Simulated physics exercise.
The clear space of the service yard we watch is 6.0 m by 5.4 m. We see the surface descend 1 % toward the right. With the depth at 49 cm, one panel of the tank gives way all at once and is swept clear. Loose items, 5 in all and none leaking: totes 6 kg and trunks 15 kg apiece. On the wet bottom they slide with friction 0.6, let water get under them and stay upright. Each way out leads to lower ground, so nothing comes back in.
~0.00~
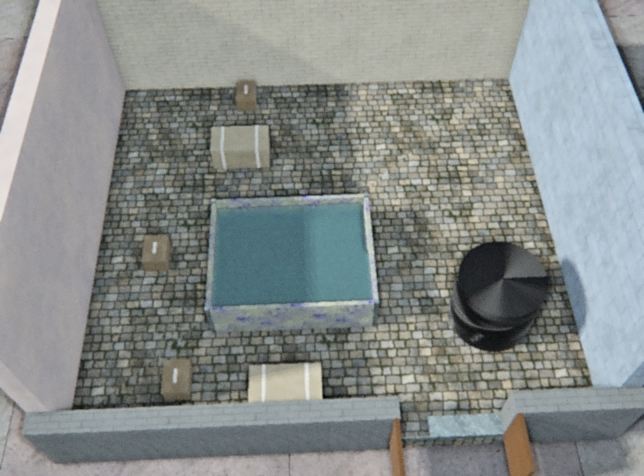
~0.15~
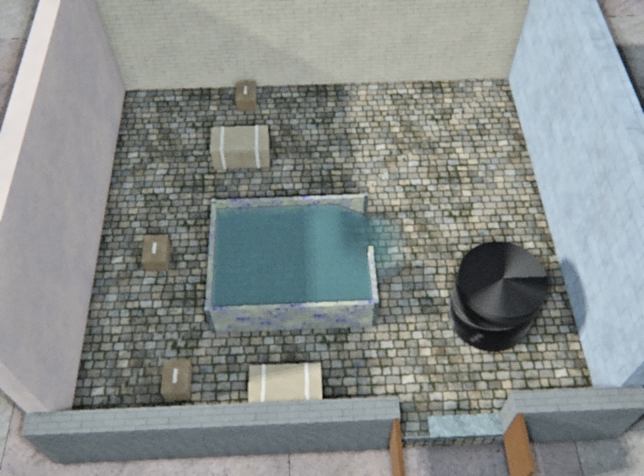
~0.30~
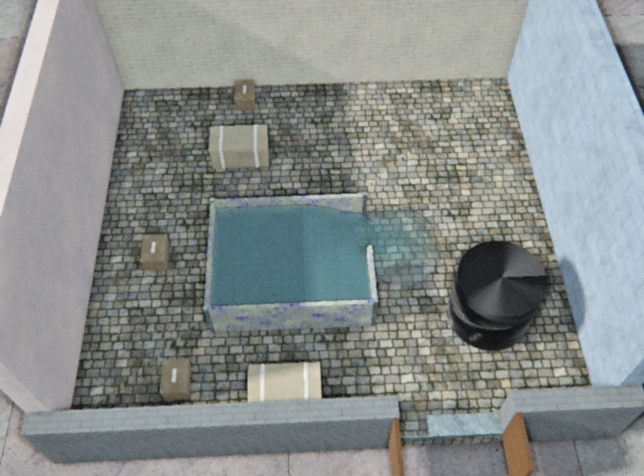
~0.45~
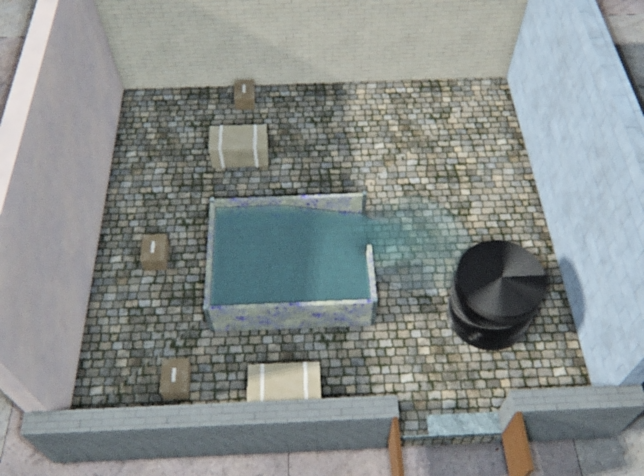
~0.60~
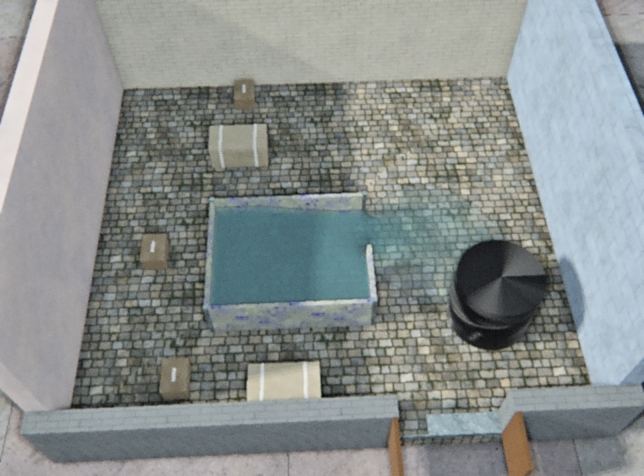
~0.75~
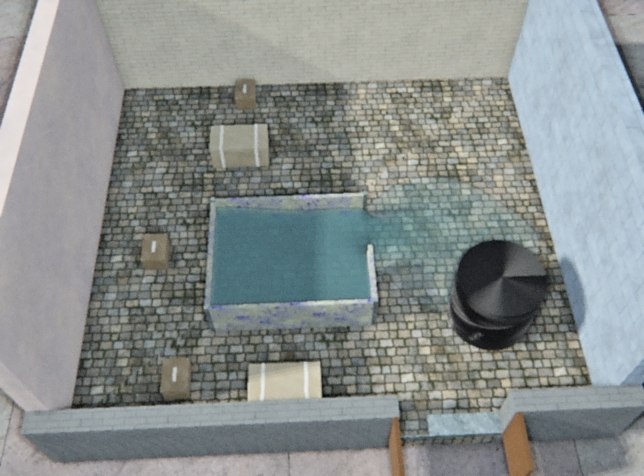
In this clip, a rectangular tank of blue-green water stands in a cobbled, walled yard, then opens on its right side, and a thin sheet of water spreads rightward around a black cylindrical object while the surrounding boxes stay still.
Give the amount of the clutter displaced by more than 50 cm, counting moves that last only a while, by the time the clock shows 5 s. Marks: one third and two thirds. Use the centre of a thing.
Answer: The small band.
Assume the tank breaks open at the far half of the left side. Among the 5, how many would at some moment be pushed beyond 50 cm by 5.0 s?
The answer would then be 4.
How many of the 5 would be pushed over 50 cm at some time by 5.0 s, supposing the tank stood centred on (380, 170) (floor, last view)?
Then the count would be 1.
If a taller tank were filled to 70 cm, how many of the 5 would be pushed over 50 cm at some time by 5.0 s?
So the tally would be 1.
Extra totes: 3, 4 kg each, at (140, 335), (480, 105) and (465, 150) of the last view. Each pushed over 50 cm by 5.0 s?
Answers in order are does not cross, crosses the line and crosses the line.
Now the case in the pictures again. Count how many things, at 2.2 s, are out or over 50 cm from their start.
I make it 0 by then.
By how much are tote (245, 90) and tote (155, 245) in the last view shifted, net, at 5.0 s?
Taking them in turn, I get 10 cm for the first and 0 cm for the second.
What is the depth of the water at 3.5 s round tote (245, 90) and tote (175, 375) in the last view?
I'd put it at 0 cm and 0 cm respectively.
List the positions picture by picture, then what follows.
A tote at (246, 90) rests on the ground; a tote at (175, 376), on the bottom; 2.9 m2 under water; 0 of 5 have shifted, in the first frame.
A tote at (245, 90), on the bottom; a tote at (175, 376), on the bottom; water covers 3.3 m2; 0 of 5 have shifted, in the second frame.
A tote at (244, 90), on the bottom; a tote at (174, 375), on the bottom; water covers 3.8 m2; 0 of 5 have shifted, in the third frame.
A tote at (244, 89), on the bottom; a tote at (174, 375), on the bottom; 4.5 m2 under water; 0 of 5 have shifted, in the fourth frame.
A tote at (244, 89) rests on the ground; a tote at (174, 375), on the bottom; 5.3 m2 under water; 0 of 5 have shifted, in the fifth frame.
A tote at (245, 89) rests on the ground; a tote at (174, 375), on the bottom; 6.1 m2 under water; 0 of 5 have shifted, in the sixth frame.
After 1.1 s 0 of 5 are over 50 cm from their spots; 0 afloat.
After 2.2 s 0 of 5 are over 50 cm from their spots; 0 afloat.
After 3.5 s 0 of 5 are over 50 cm from their spots; 0 afloat.
After 5.0 s 0 of 5 are over 50 cm from their spots, and 0 have been at some point; 0 afloat.
